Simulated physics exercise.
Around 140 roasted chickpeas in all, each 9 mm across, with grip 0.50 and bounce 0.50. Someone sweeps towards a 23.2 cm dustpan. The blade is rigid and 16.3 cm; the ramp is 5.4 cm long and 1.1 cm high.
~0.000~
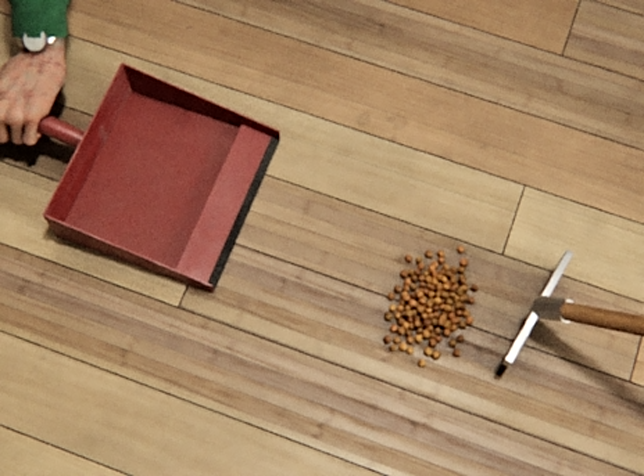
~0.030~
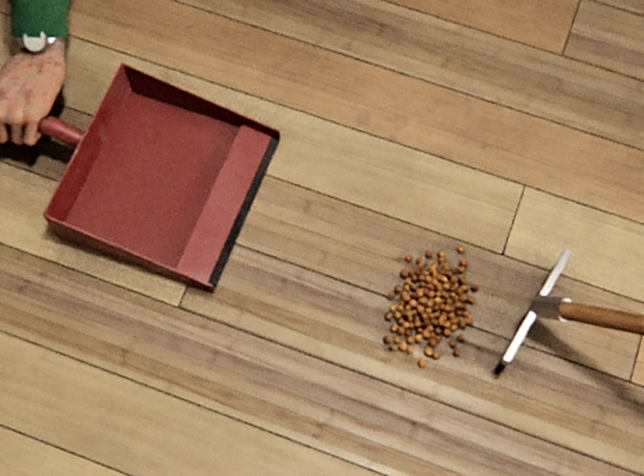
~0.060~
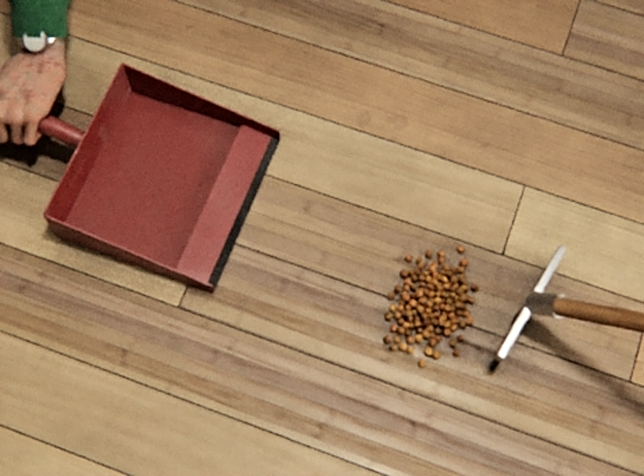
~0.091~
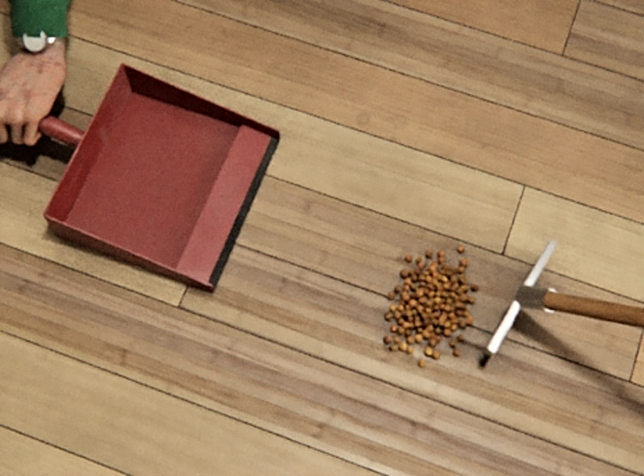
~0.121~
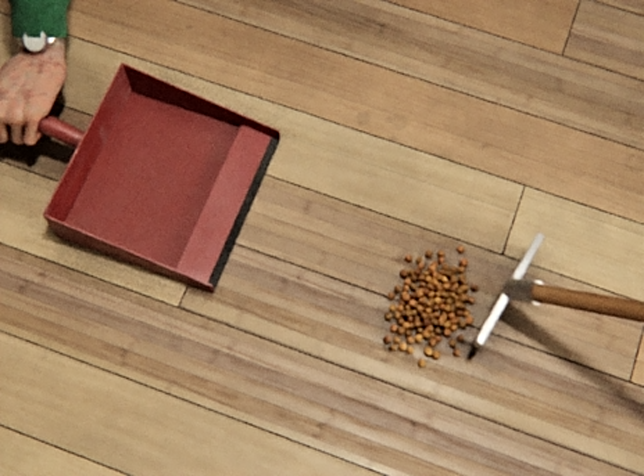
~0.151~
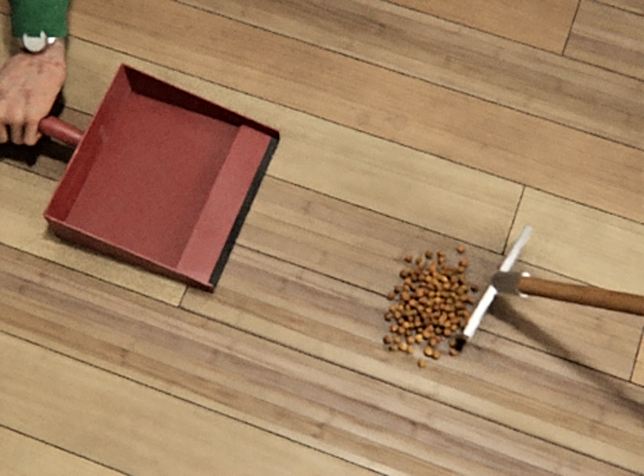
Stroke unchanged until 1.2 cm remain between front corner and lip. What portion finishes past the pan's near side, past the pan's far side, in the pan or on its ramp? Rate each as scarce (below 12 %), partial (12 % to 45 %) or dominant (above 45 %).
Ratings: Near side - scarce; far side - scarce; pan - partial.
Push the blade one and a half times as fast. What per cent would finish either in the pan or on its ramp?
Share: About 35 %.
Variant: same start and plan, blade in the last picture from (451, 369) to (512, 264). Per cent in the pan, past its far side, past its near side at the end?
The pan gets 0, the far side 0 and the near side 25.
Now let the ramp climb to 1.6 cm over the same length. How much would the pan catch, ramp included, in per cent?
In that case roughly 20 percent.
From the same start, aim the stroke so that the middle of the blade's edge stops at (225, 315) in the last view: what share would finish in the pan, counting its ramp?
Some 0 percent.
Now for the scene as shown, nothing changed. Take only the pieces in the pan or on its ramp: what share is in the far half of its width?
About 90 %.
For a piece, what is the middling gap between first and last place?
It works out to some 26 cm.
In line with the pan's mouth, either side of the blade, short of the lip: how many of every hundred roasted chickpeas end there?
Some 70 per cent of them end up there.
Then, at 0.42 s, middle of the blade 18 cm from the lip; 0 % over the lip, far side 0 %, near side 5 %.
After 0.60 s, middle of the blade 8 cm from the lip; 0 % over the lip, far side 0 %, near side 5 %.
After 0.90 s, middle of the blade 3 cm from the lip; 20 % over the lip, far side 5 %, near side 5 %.
At rest (1.5 s), near side 5 %, far side 5 %, pan 20 %, in front of the lip or behind the blade 70 %.
